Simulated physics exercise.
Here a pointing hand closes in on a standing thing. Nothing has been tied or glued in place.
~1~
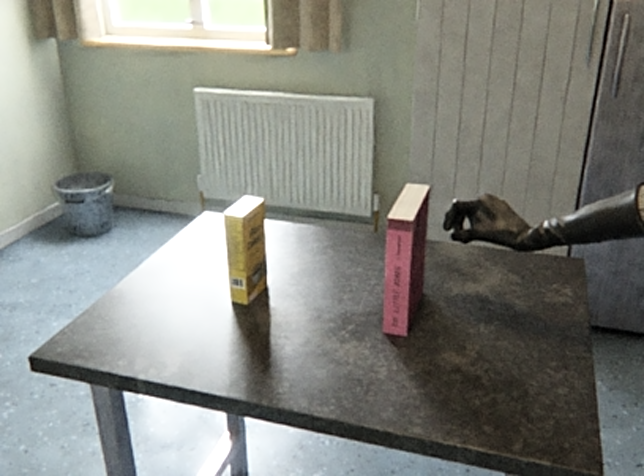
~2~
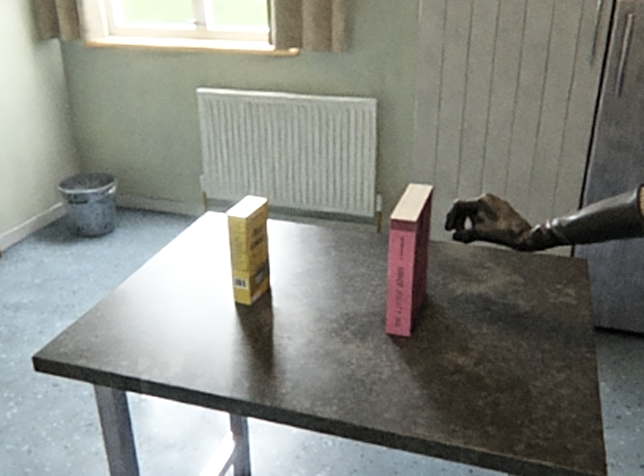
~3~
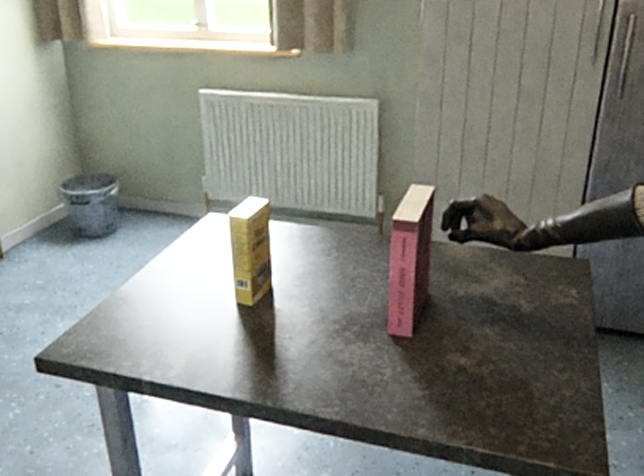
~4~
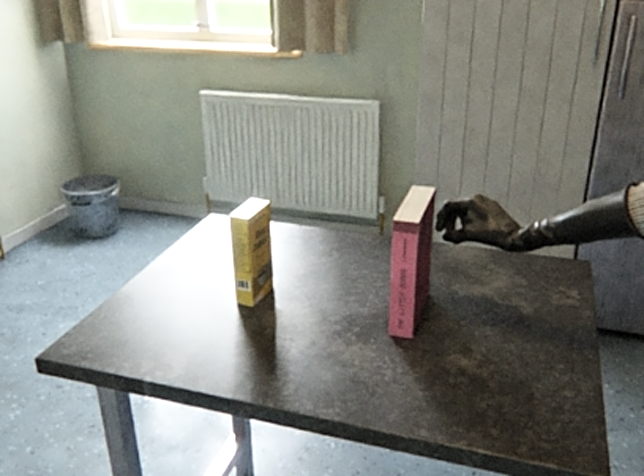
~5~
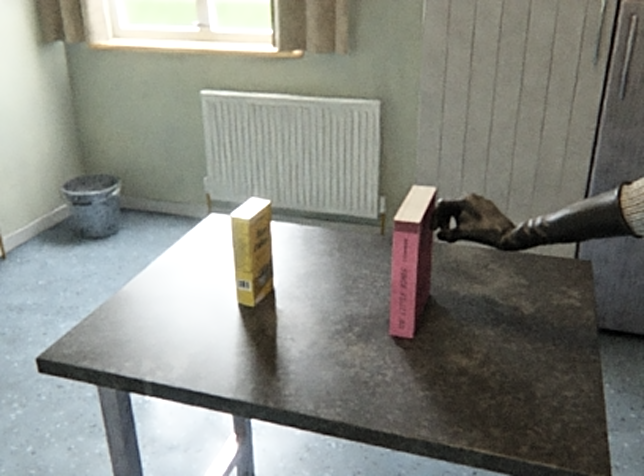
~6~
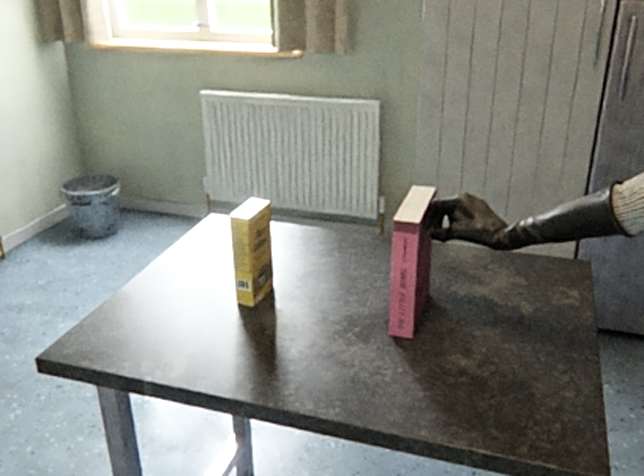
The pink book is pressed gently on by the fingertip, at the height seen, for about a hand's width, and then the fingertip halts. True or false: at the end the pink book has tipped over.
True.
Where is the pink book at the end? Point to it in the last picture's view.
In the last picture, near pixel (338, 292).
Then, 0.50 s past the last view, pink book rocked 16° from its first pose near (395, 257).
Then, 0.80 s past the last view, pink book on its side near (344, 284).
Then, 0.90 s past the last view, pink book on its side near (338, 293).
Finally, down or leaning hard on the table, pink book. Final places as the last picture's camera would see them, pink book near (338, 292).
